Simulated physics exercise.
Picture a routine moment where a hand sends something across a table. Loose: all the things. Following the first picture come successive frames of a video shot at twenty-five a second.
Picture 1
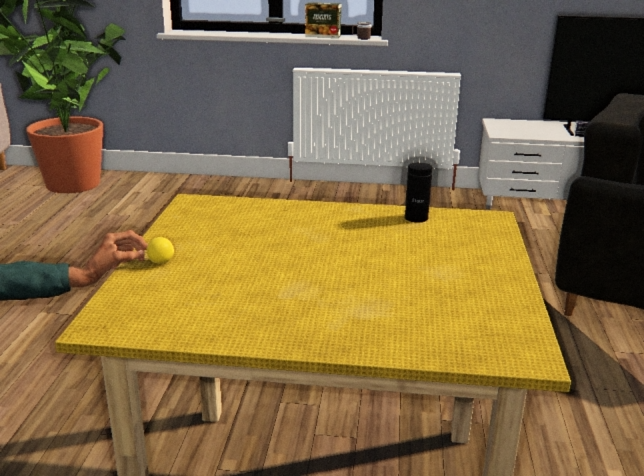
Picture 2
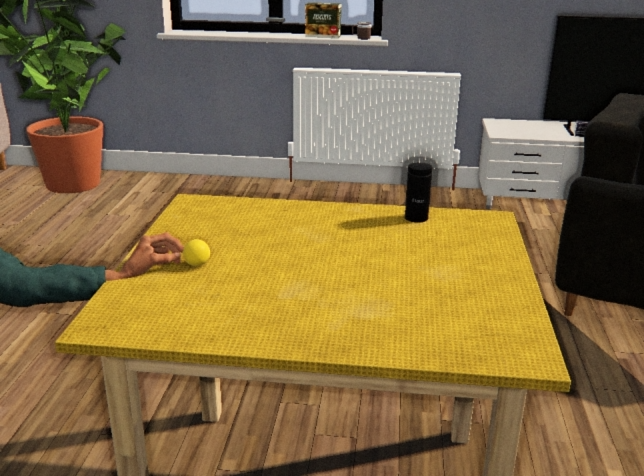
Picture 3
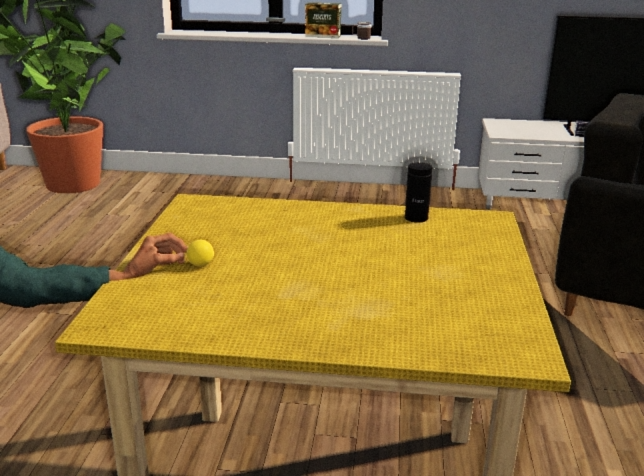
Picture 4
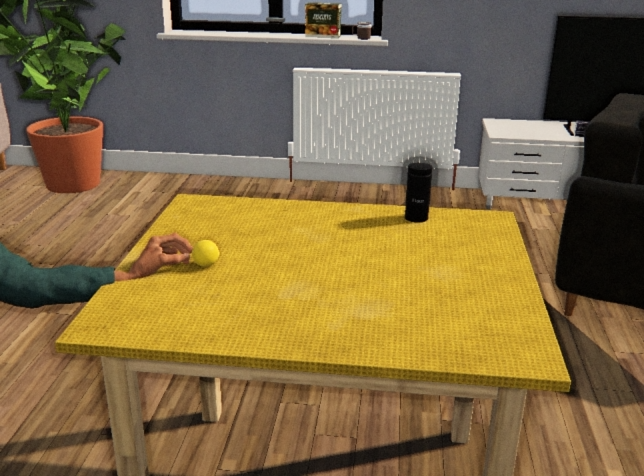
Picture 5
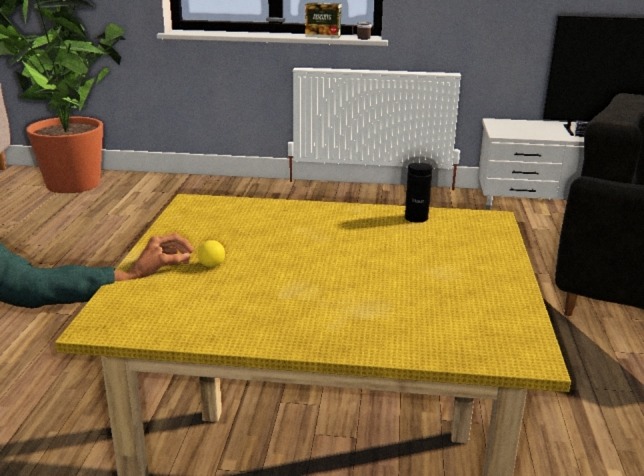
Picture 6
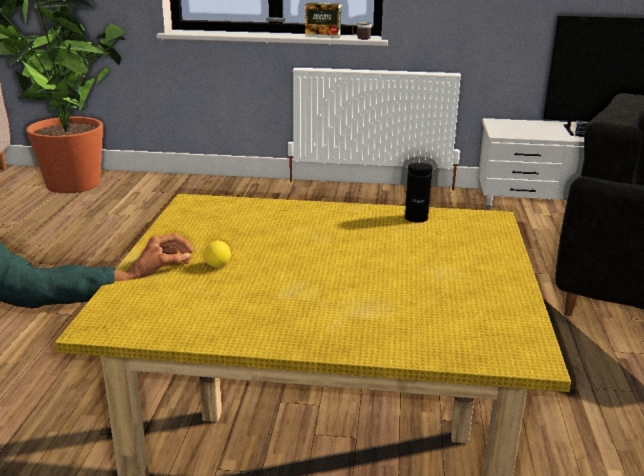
A small yellow lemon sits under a hand in a dark green sleeve at the left of a yellow-topped wooden table, seen from slightly above by a still camera. Behind are a potted plant, a white radiator, a black cylinder near the table's back edge, white drawers and a dark sofa. The hand pushes the lemon a short way right, then stays back as it rolls slowly clear of the fingers.
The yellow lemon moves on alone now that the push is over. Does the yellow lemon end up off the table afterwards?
Keeps its perch.
Then, 0.30 s past the last view, yellow lemon displaced well along near (255, 257).
Then, 0.70 s past the last view, yellow lemon displaced well along near (290, 259).
Finally, moved from the start, yellow lemon. Final places as the last picture's camera would see them, yellow lemon near (311, 260).
